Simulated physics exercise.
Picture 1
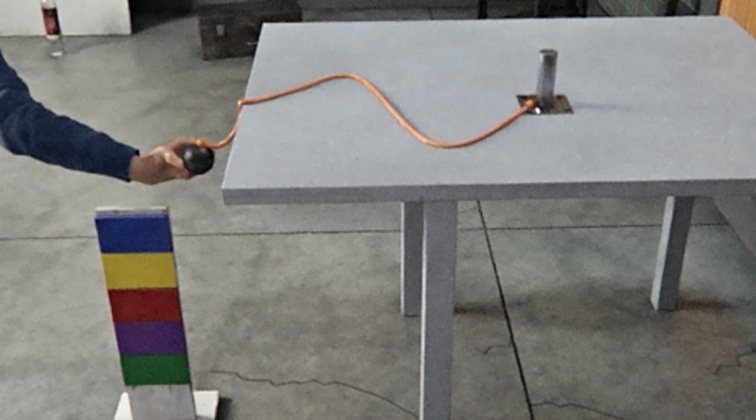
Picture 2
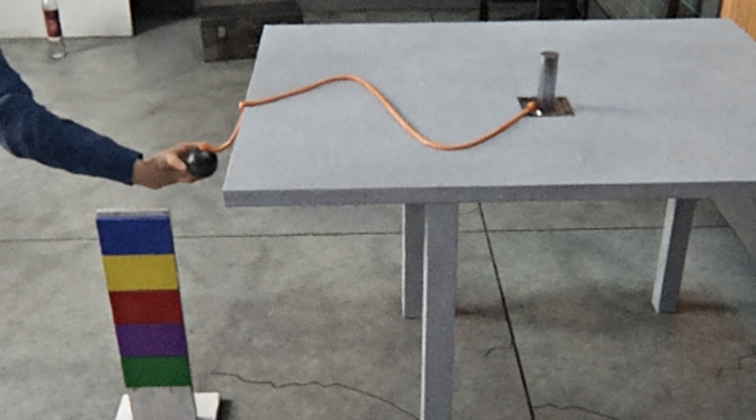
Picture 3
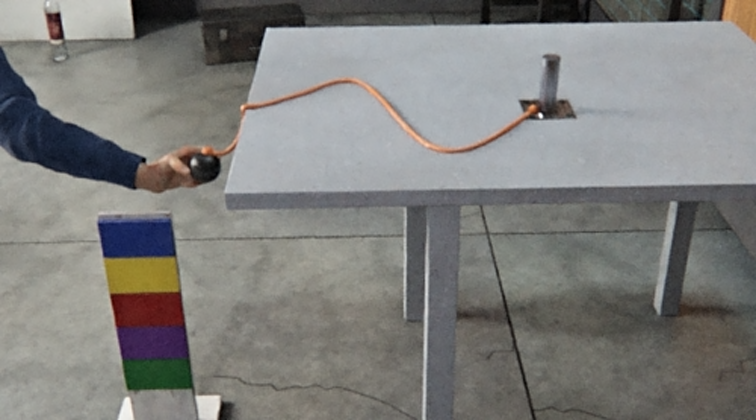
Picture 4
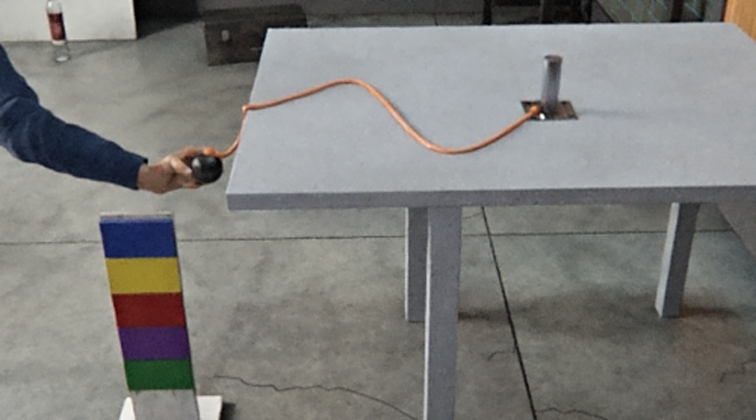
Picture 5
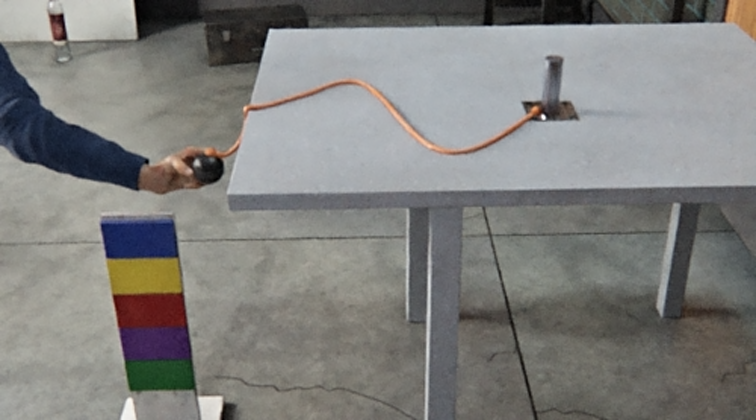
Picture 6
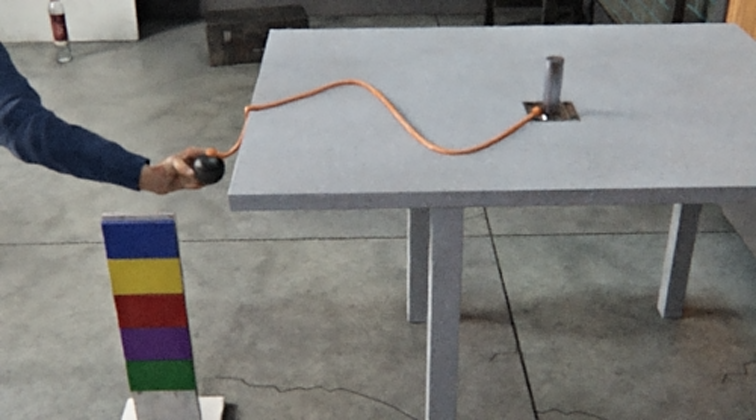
In a room with a concrete floor, a hand holds a black ball on an orange cord that curves across a grey table to an upright post, beside and above a colour-banded board; almost nothing moves.
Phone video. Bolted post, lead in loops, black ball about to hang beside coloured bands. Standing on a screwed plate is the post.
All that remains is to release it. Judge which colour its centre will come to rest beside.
Its centre comes to rest beside purple.
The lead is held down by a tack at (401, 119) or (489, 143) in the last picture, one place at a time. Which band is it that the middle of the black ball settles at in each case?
First try yellow, second try red.
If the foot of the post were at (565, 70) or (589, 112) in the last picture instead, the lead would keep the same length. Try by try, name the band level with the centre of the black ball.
Answer, in order: Red, red.
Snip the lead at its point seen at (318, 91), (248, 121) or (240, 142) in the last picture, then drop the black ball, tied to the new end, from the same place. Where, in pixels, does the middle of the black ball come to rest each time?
In that order: (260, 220), (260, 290) and (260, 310).
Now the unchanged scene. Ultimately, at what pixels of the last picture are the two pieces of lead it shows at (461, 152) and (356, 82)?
The first moves to (409, 113), the second to (251, 172).
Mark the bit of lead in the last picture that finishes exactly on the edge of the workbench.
Pixel (380, 96) or thereabouts.
Soon after, ball near (237, 274); level with yellow.
Then, ball near (279, 345); level with purple.
Further on, ball near (258, 347); level with purple.
At rest, ball near (266, 351); level with purple. At purple.
